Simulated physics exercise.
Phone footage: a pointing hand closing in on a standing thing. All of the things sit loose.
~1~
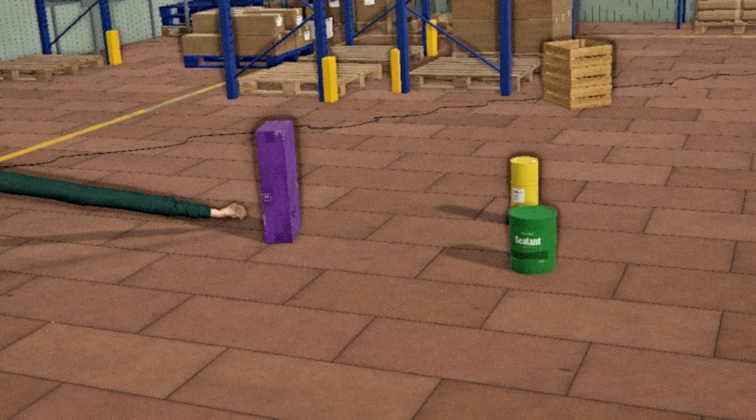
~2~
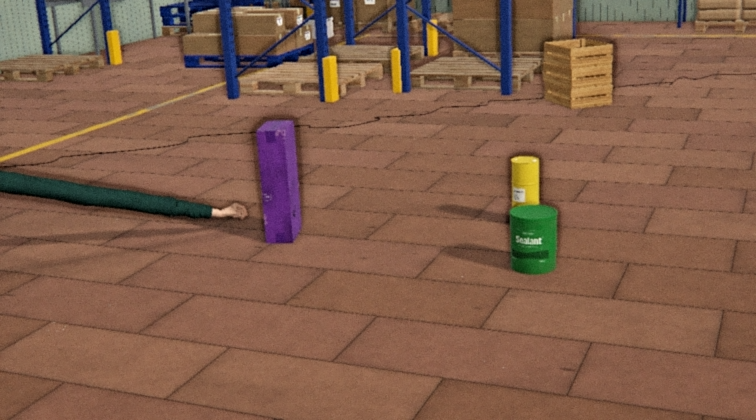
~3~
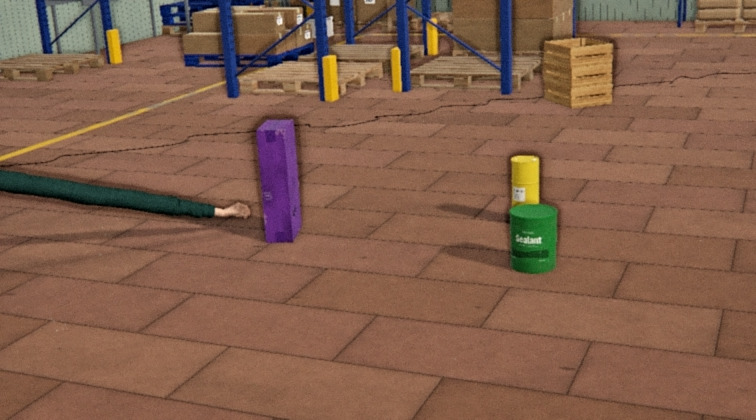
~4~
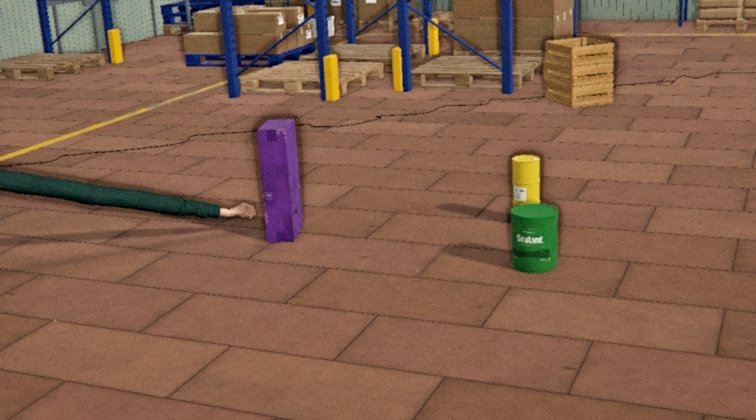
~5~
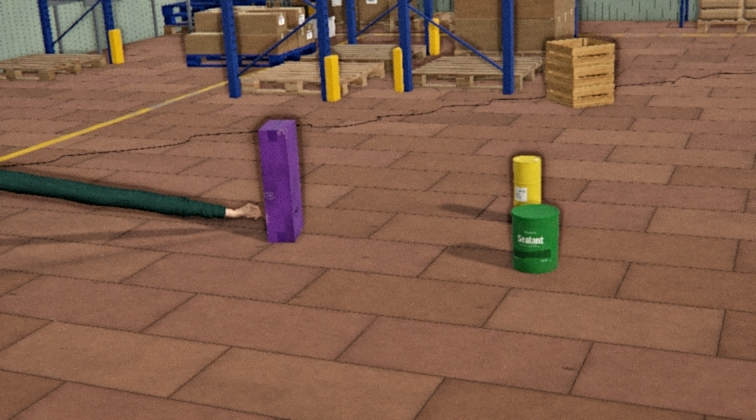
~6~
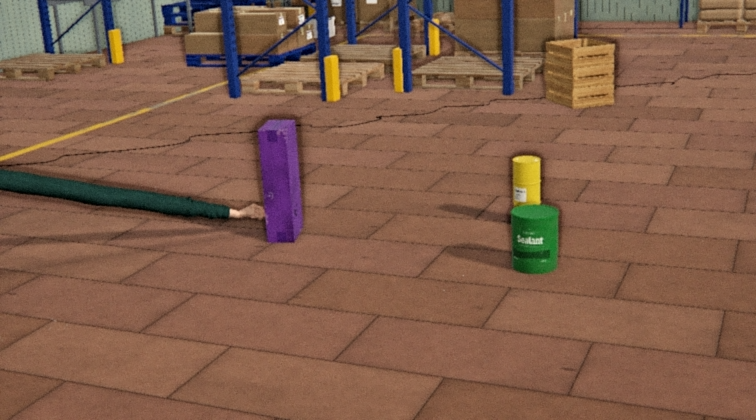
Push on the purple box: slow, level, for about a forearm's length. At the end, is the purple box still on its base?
Yes.
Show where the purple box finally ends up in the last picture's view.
Around (336, 183).
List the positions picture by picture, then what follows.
In the first frame, purple box (279, 182).
In the second frame, purple box (280, 182).
In the third frame, purple box (280, 181).
In the fourth frame, purple box (281, 180).
In the fifth frame, purple box (282, 181).
In the sixth frame, purple box (281, 181).
Then, 0.30 s on from there, purple box shifted a little near (292, 181).
Then, 0.60 s on from there, purple box turned 4° from how it was put near (312, 181).
Then, 0.90 s on from there, purple box shifted about its own width near (328, 182).
In the end, moved from the start, purple box. At the end, from the last picture's camera, purple box near (336, 183).
